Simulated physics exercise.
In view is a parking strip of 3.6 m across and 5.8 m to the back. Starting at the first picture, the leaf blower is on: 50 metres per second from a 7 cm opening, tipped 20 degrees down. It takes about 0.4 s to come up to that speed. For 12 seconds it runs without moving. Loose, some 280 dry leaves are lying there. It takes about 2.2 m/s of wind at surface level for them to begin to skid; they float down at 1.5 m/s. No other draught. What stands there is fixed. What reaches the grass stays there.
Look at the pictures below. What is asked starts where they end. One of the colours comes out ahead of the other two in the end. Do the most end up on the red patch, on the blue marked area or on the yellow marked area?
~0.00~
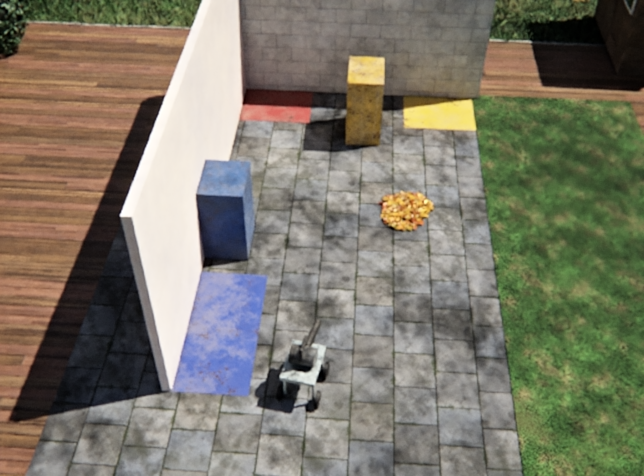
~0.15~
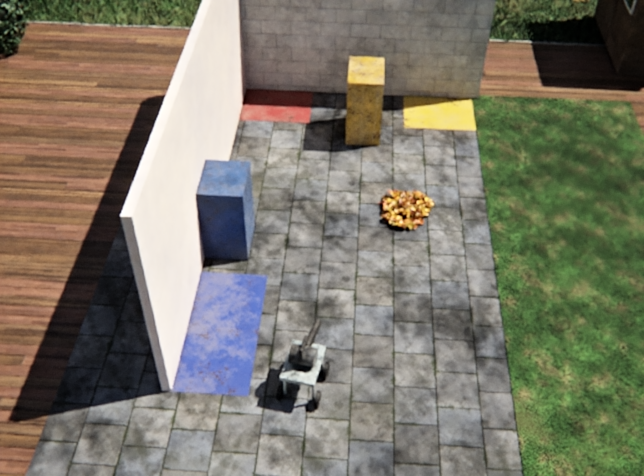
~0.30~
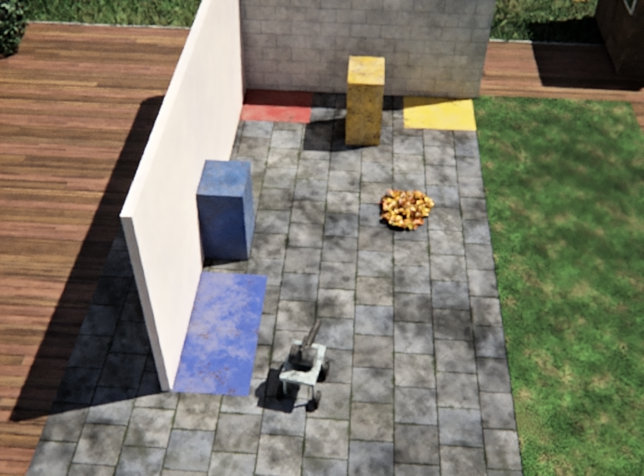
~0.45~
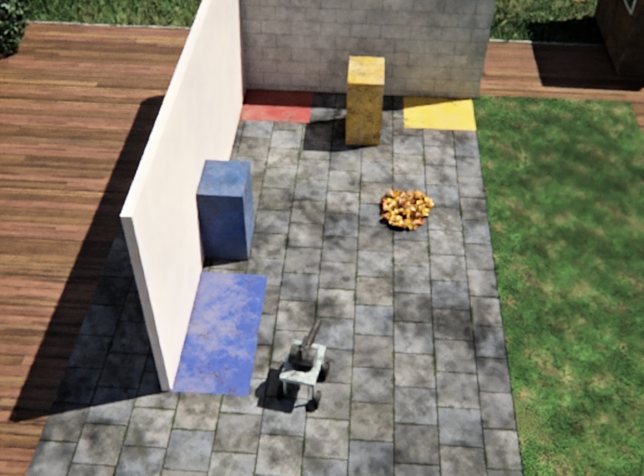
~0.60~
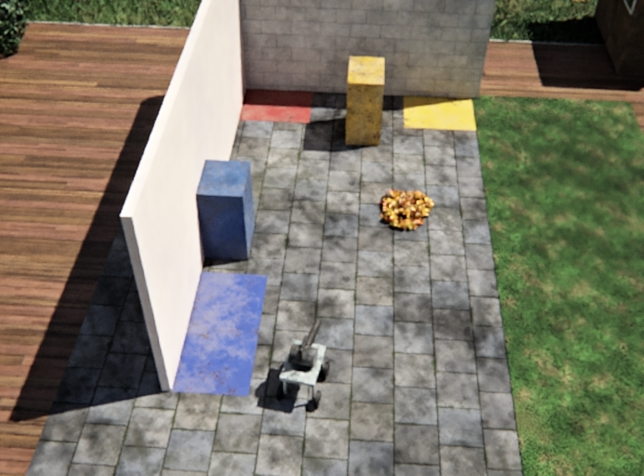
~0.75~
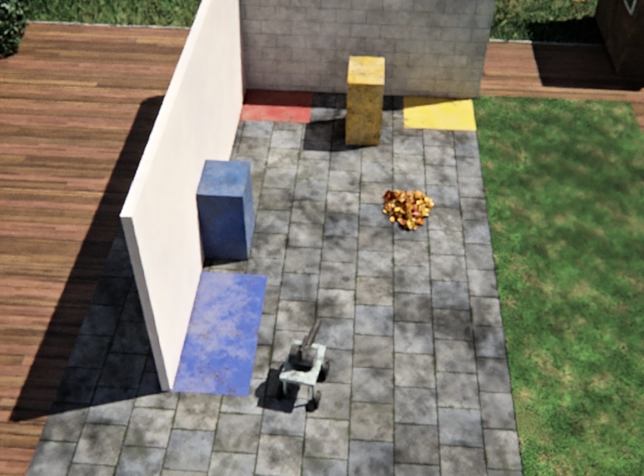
It is yellow.
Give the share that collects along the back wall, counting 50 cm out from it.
Around 30 in a hundred.
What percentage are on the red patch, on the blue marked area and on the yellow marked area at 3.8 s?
I'd put it at roughly 0 percent on red, 0 percent on blue and 50 percent on yellow.
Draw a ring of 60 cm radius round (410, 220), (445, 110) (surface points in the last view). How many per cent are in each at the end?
I would say around 0 % and 30 % respectively.
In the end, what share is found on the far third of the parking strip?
I'd estimate around 30 per cent.
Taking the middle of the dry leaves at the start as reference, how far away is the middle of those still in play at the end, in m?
Roughly 2.6 metres.
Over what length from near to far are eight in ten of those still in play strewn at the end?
Around 1.6 m.
After 2.4 s the count stands so, 48 % are on the yellow marked area, 0 % on the red patch and 0 % on the blue marked area; the middle of those still in play is near (462, 128).
After 3.8 s the count stands so, 46 % are on the yellow marked area, 0 % on the red patch and 0 % on the blue marked area; the middle of those still in play is near (472, 118).
After 6.6 s the count stands so, 36 % are on the yellow marked area, 0 % on the red patch and 0 % on the blue marked area; the middle of those still in play is near (475, 115).
After 12.0 s, at the end, 30 % are on the yellow marked area, 0 % on the red patch and 0 % on the blue marked area; the middle of those still in play is near (476, 115).
